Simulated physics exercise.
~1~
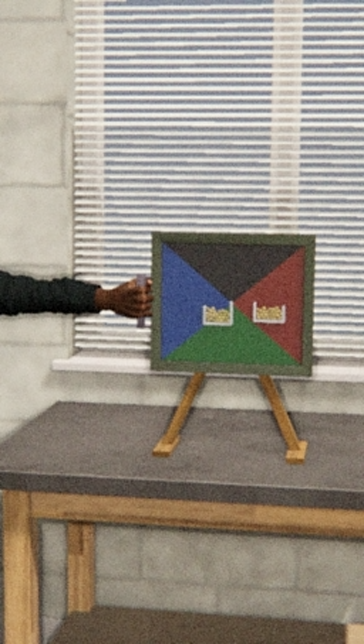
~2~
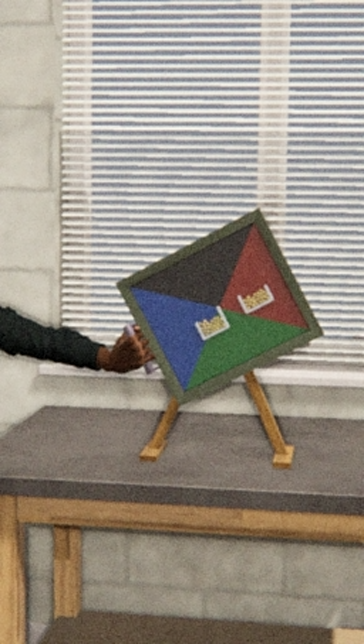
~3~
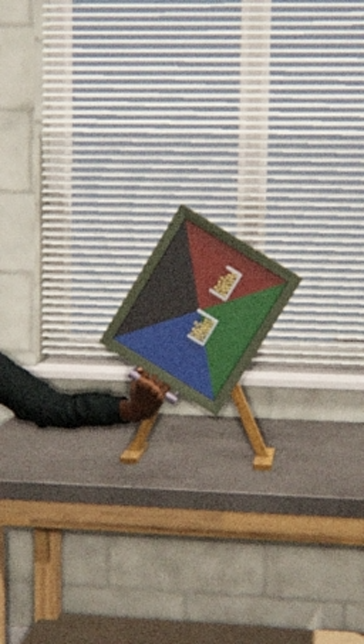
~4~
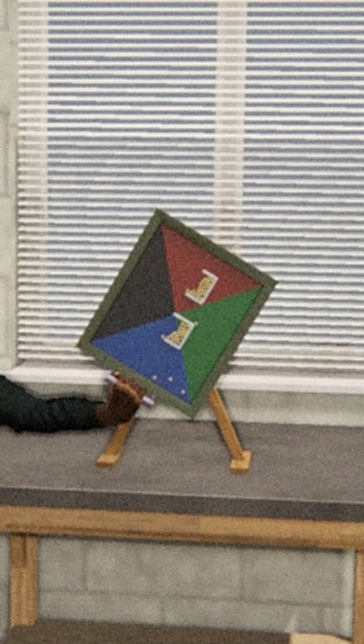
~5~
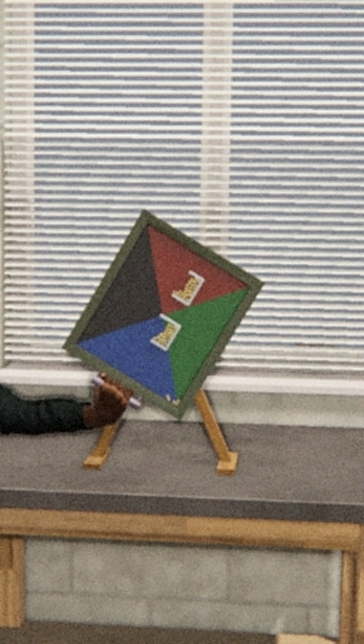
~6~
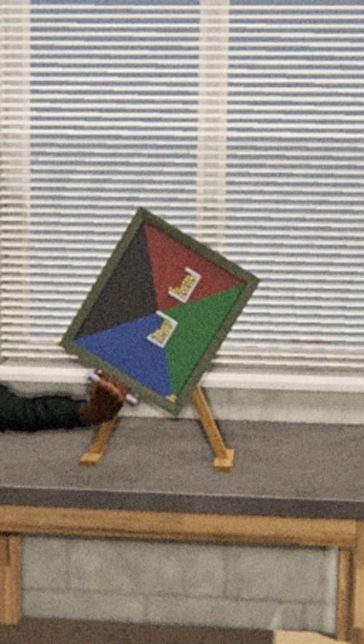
A hand tips a framed board with four coloured wedges anticlockwise, then holds it tilted.
